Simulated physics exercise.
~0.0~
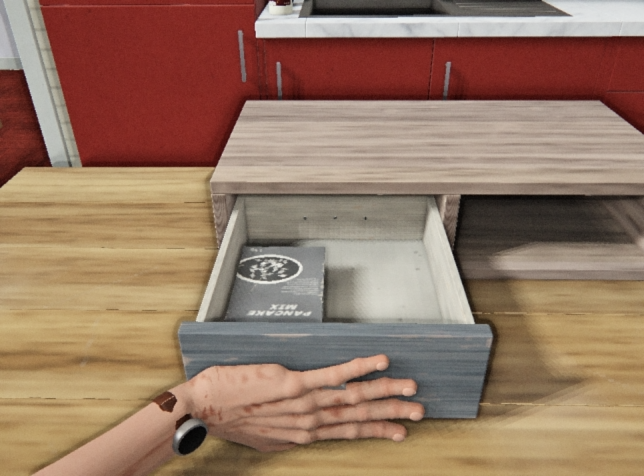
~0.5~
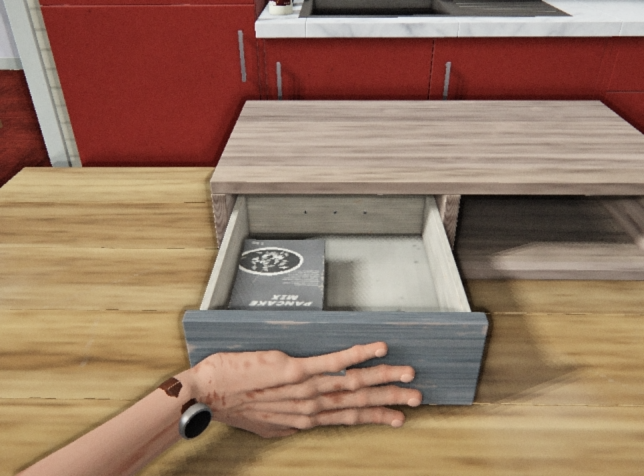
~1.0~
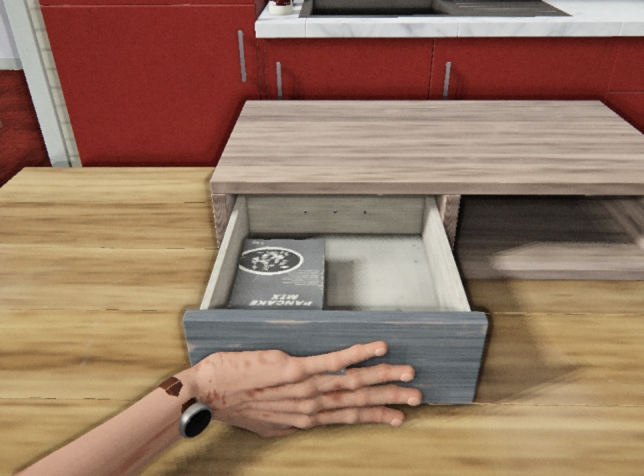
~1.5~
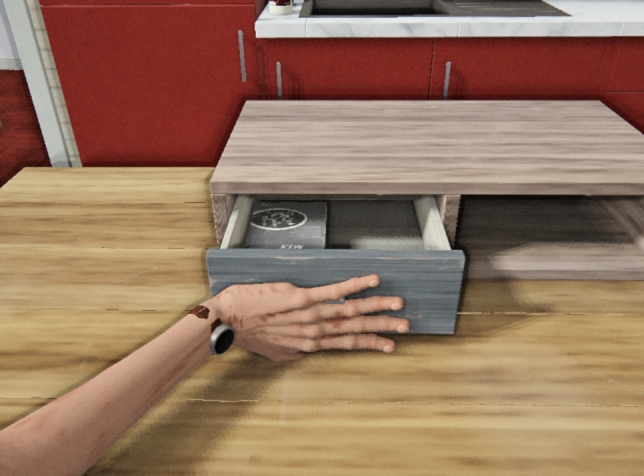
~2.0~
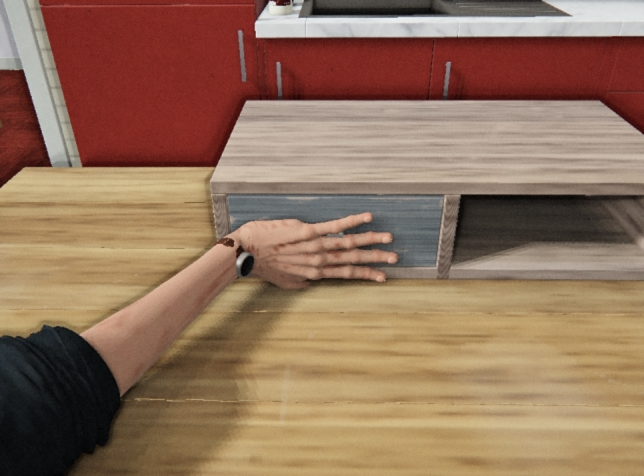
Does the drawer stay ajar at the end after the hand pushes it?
No, the drawer does not stay ajar. The hand pushes it all the way in until its front sits flush with the chest.
In the video, a hand rests against the front of an open drawer holding a grey packet of pancake mix, in a wooden chest on a table. The hand pushes the drawer inward until it shuts flush, hiding the packet.
